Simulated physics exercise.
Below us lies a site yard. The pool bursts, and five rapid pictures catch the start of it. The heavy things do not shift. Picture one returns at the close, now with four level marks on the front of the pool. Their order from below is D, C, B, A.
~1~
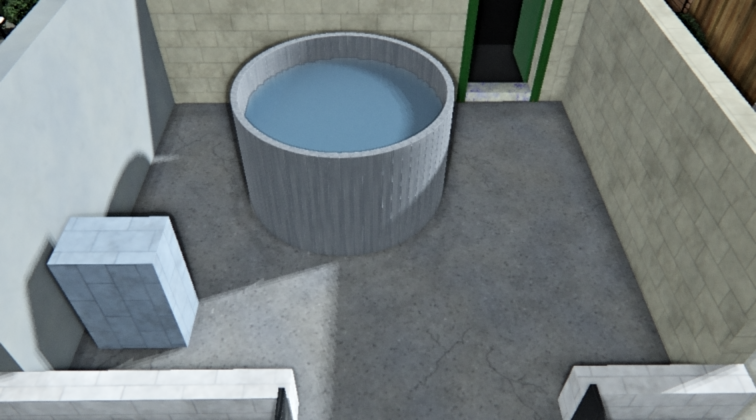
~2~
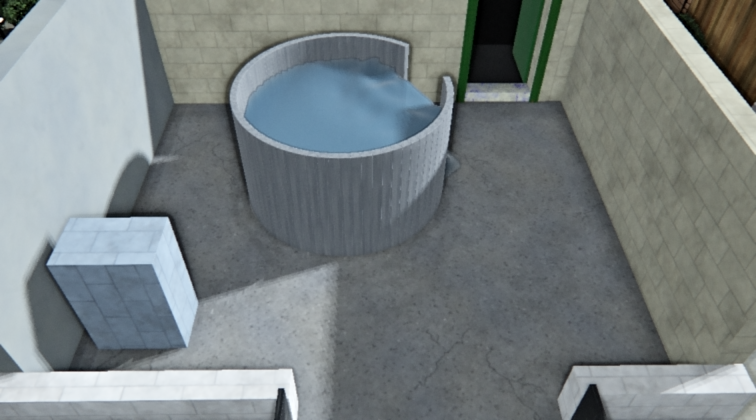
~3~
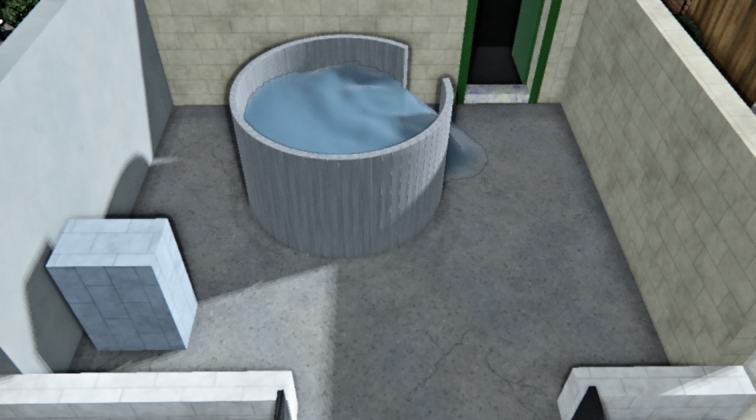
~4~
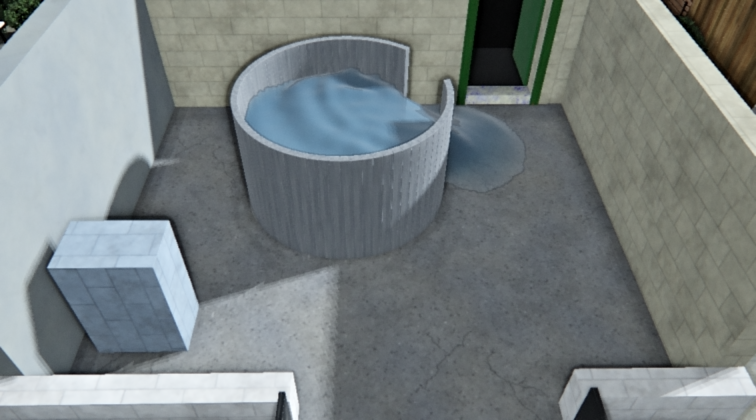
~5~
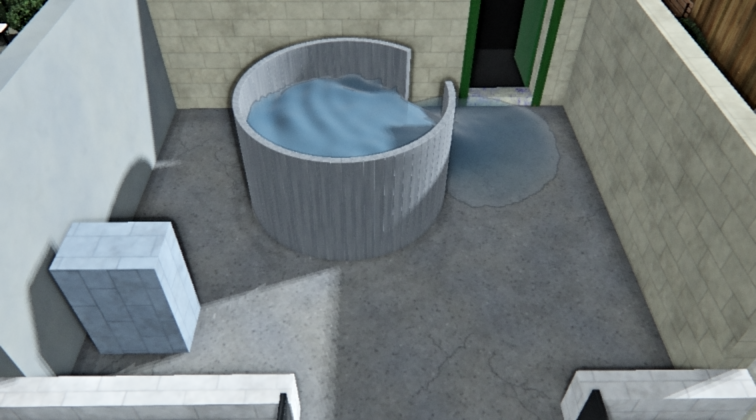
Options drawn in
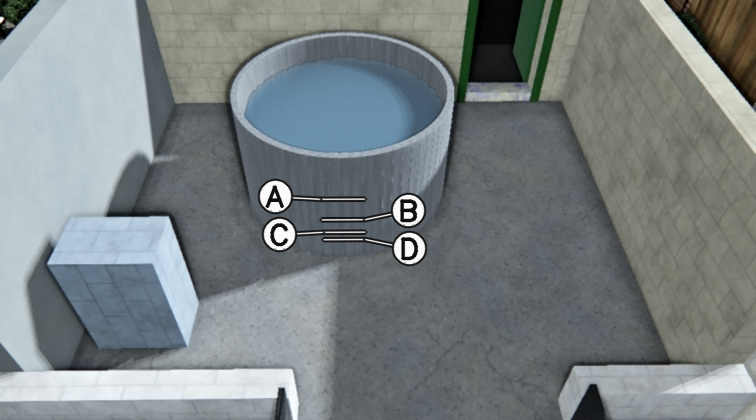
In a walled yard, a round grey pool of still water opened at a gap on its right side, and water rippled out, spreading across the concrete ground near the green doorway.
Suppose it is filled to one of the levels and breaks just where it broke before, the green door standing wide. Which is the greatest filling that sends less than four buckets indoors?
Take C.
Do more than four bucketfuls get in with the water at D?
No, that is safe.
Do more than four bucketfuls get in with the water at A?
Yes, that goes wrong.
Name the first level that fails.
The answer is B.
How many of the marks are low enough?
Two.
On the marked copy, A at (342, 199); B at (343, 219); C at (344, 232); D at (344, 239); from the bottom up D, C, B, A.
For level A, dozens of bucketfuls pour in.
For level B, about 11 bucketfuls get in.
For level C, a bucket or two gets in.
For level D, nothing gets over.
